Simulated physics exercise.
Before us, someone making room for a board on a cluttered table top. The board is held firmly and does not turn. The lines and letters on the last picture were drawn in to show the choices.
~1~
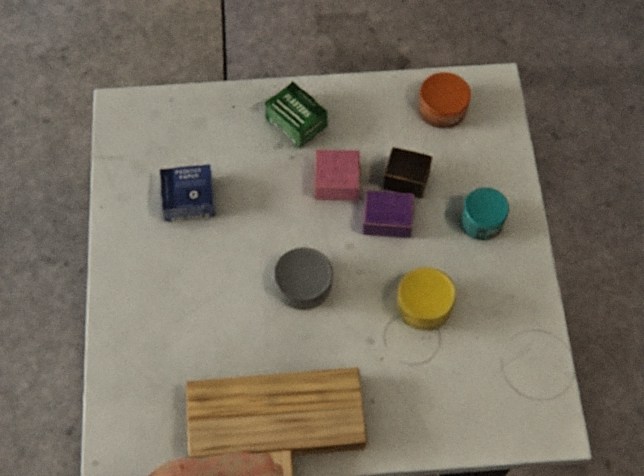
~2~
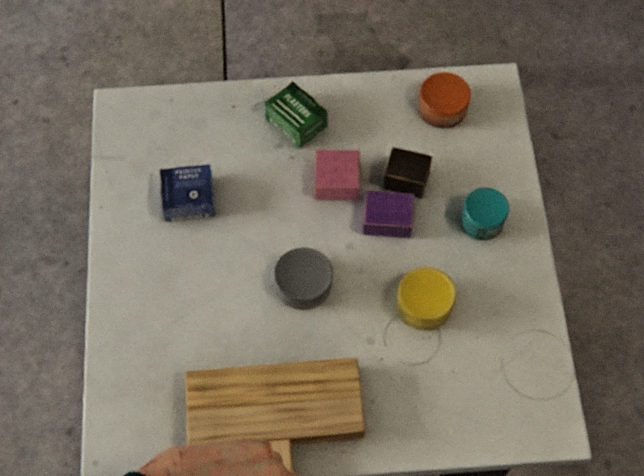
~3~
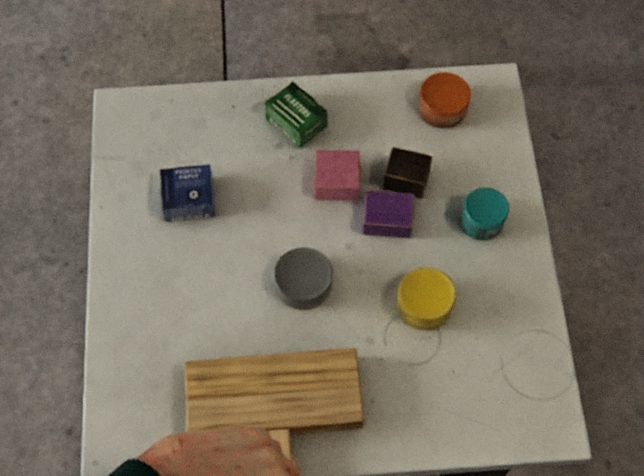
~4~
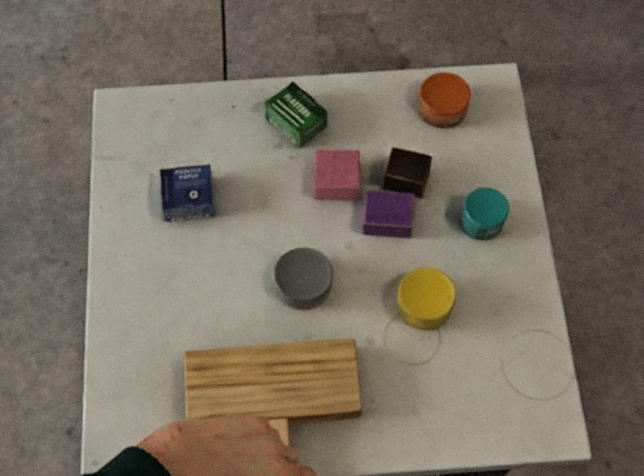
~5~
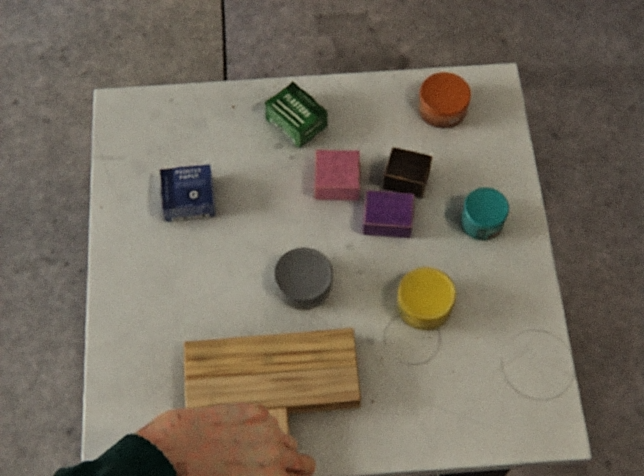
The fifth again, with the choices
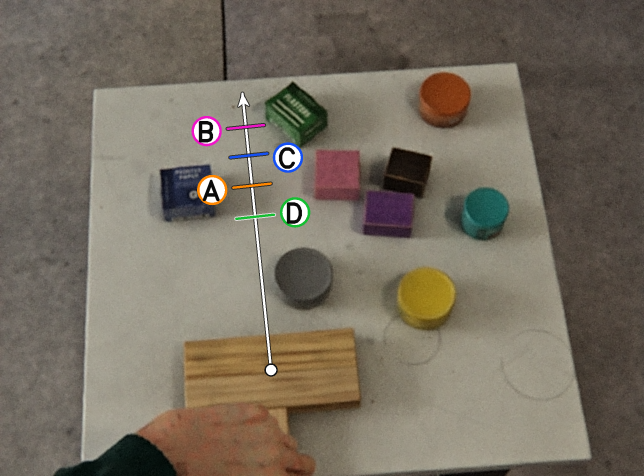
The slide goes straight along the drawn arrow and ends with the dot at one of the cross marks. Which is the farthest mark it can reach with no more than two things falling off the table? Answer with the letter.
Mark B.
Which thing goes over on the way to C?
It is the green box.
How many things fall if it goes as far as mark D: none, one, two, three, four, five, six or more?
By then, none.
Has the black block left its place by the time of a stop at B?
No.
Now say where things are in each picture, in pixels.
Green box (297, 115); purple block (388, 215); pink block (337, 175), in the first picture.
Board (274, 401); grey jar (304, 279), in the second picture.
Board (273, 390); black block (408, 173), in the third picture.
Board (273, 380); turquoise tub (485, 214), in the fourth picture.
Board (271, 370); green box (297, 115); purple block (388, 215); pink block (337, 175), in the fifth picture.
On the marked copy, A at (252, 185); B at (246, 127); C at (249, 155); D at (255, 217); the arrow from (271, 370) to (243, 93); the white dot at (271, 370).
Following B. Soon after the start, board (263, 281); grey jar (298, 220); orange jar (444, 101).
Later, board (253, 195); green box (300, 97); grey jar (292, 138).
In the end, board (247, 134); green box over the edge; grey jar (288, 80); one fallen.
As for the rest, A is within the limit but short; C is within the limit but short; D is within the limit but short.
